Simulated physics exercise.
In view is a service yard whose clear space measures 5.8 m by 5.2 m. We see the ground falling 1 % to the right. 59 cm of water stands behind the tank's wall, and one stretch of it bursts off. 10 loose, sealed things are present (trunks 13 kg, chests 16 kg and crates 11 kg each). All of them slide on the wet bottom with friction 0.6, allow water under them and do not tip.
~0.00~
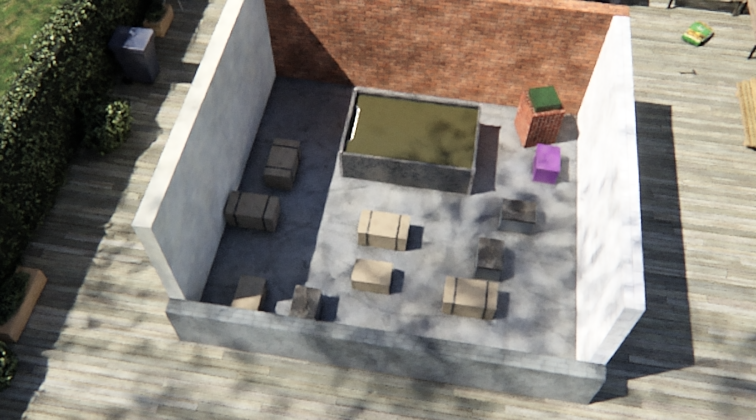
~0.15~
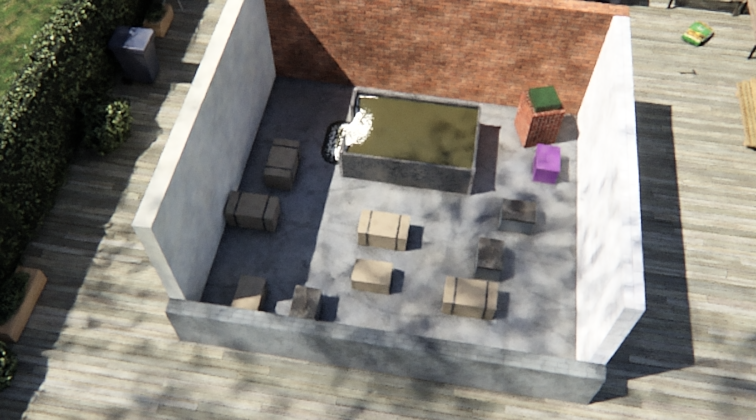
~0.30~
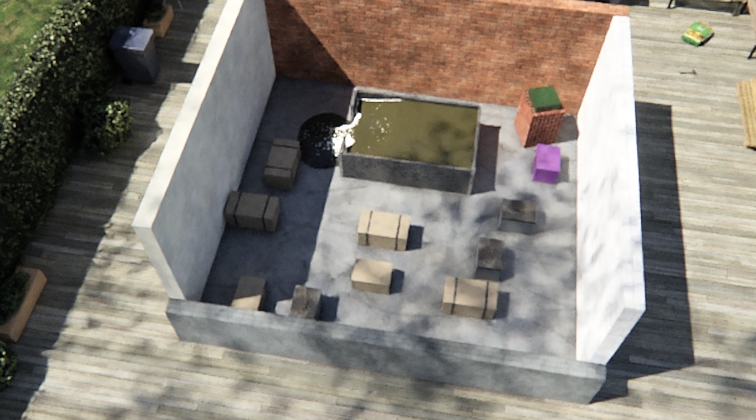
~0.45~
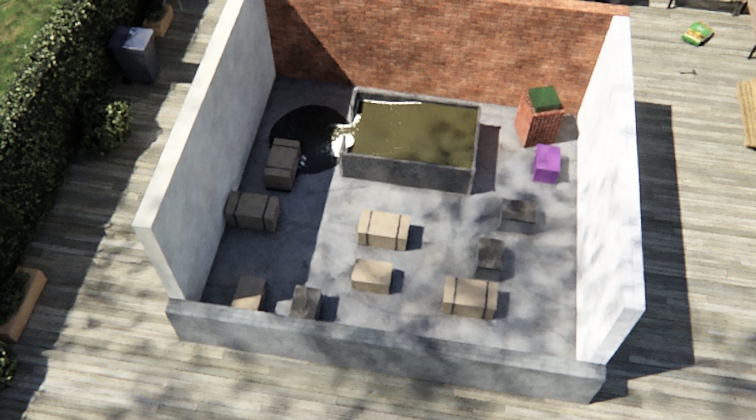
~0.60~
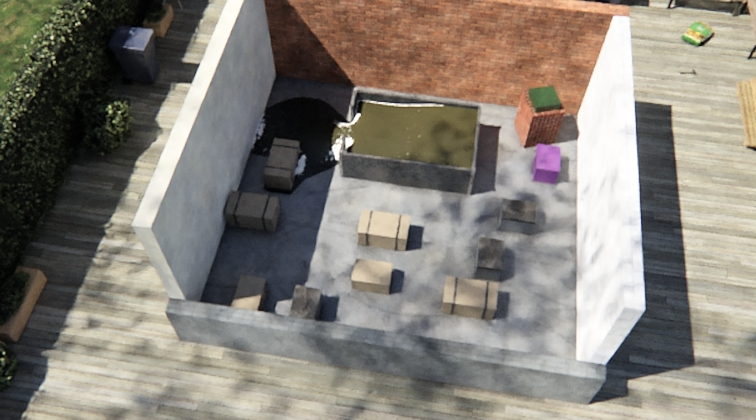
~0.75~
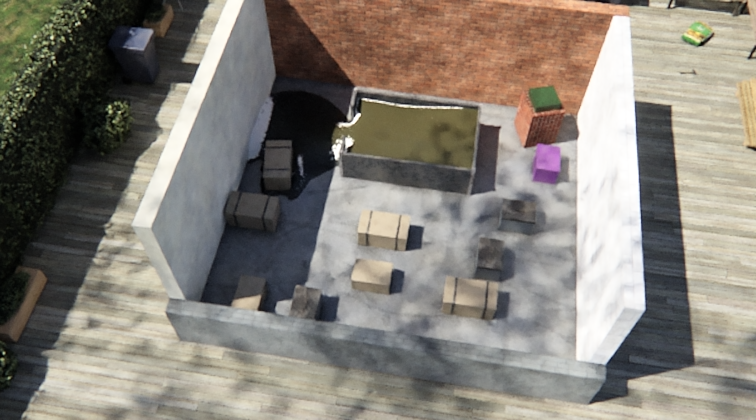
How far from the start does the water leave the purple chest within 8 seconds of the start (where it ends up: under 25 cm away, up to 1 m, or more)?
It hardly moves.
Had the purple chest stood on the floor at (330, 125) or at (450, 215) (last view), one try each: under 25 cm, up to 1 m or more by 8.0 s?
Respectively: It is shoved a long way; it rests almost unmoved.
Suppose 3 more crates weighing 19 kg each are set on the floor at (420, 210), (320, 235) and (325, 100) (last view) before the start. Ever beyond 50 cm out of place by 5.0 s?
Order as asked - not as far, not as far, farther.
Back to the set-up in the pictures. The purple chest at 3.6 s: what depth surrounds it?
Roughly 0 cm.
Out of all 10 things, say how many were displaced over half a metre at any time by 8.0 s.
I count 6.
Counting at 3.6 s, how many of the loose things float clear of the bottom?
Tally: 3 of them.
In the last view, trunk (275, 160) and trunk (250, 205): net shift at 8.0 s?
Taken in order, the shifts are 400 cm and 300 cm.
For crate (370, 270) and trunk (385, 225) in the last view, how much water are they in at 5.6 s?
Depths: Near 4 cm, then near 3 cm.
After 1.6 s the purple chest is near (548, 157), 0.0 m from its start, aground; 0 afloat.
After 3.6 s the purple chest is near (548, 157), 0.0 m from its start, aground; 3 afloat.
After 5.6 s the purple chest is near (548, 157), 0.0 m from its start, aground; 3 afloat.
After 8.0 s the purple chest is near (548, 157), 0.0 m from its start, aground; 5 afloat.
